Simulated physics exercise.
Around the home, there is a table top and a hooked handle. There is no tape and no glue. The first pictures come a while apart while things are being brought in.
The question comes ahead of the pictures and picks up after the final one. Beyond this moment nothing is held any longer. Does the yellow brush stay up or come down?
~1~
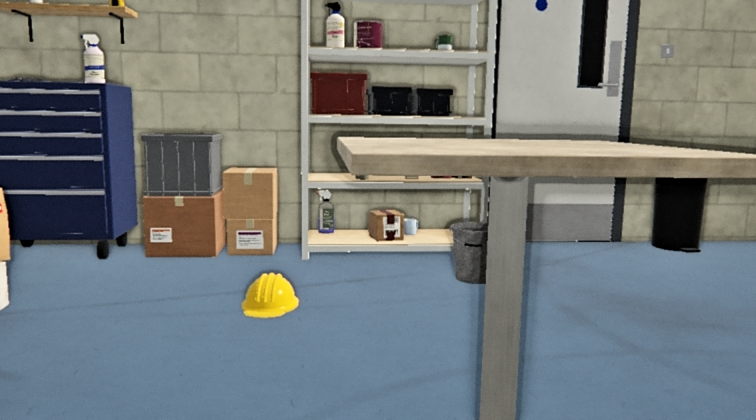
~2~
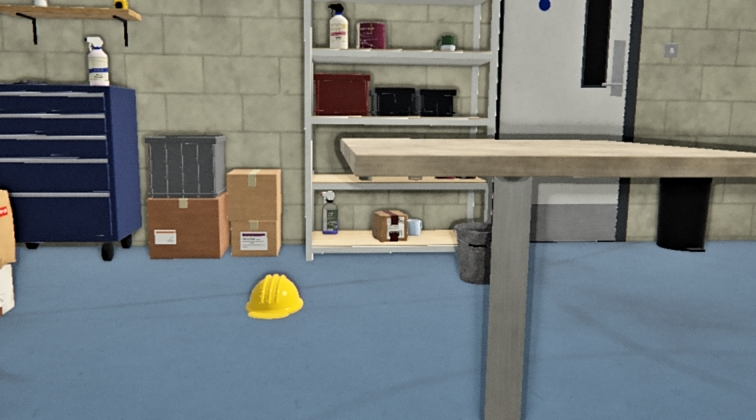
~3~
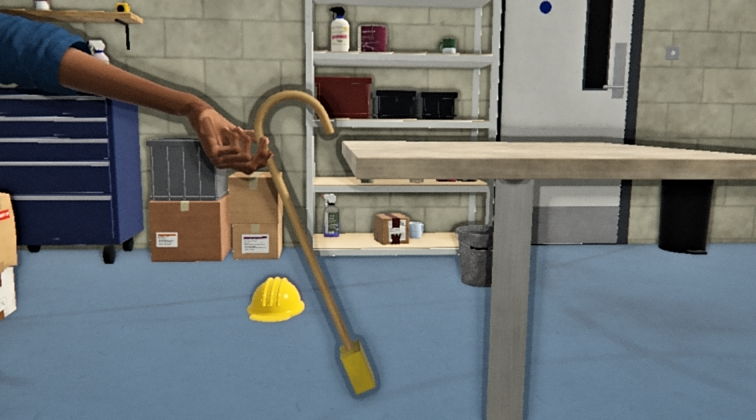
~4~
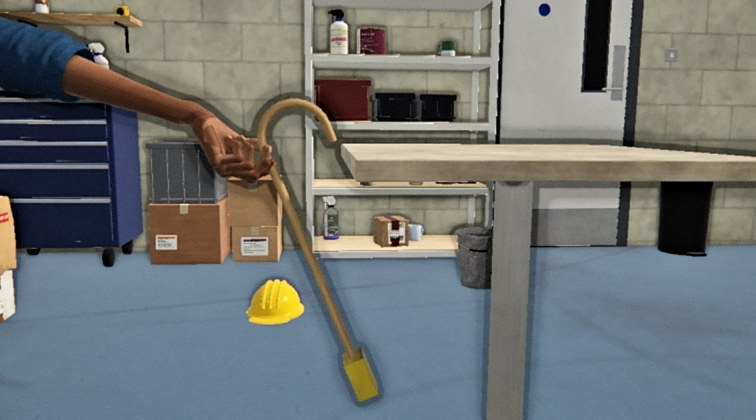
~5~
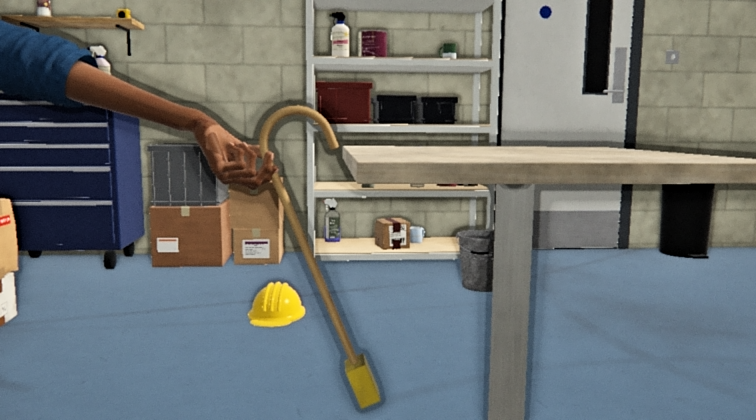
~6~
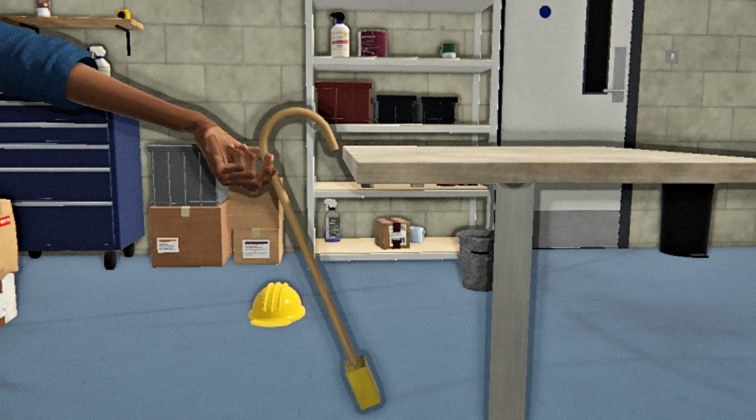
It comes down.
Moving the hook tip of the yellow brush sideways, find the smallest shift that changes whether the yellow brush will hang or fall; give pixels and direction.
Around 12 pixels to the right.
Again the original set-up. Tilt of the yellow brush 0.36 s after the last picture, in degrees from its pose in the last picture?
I'd say around 10°.
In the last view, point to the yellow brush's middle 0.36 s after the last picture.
Near (318, 378).
Then, 0.36 s later than the last frame, yellow brush fallen near (318, 378).
Then, 0.58 s later than the last frame, yellow brush dropping.
When it is over, the yellow brush slips off.
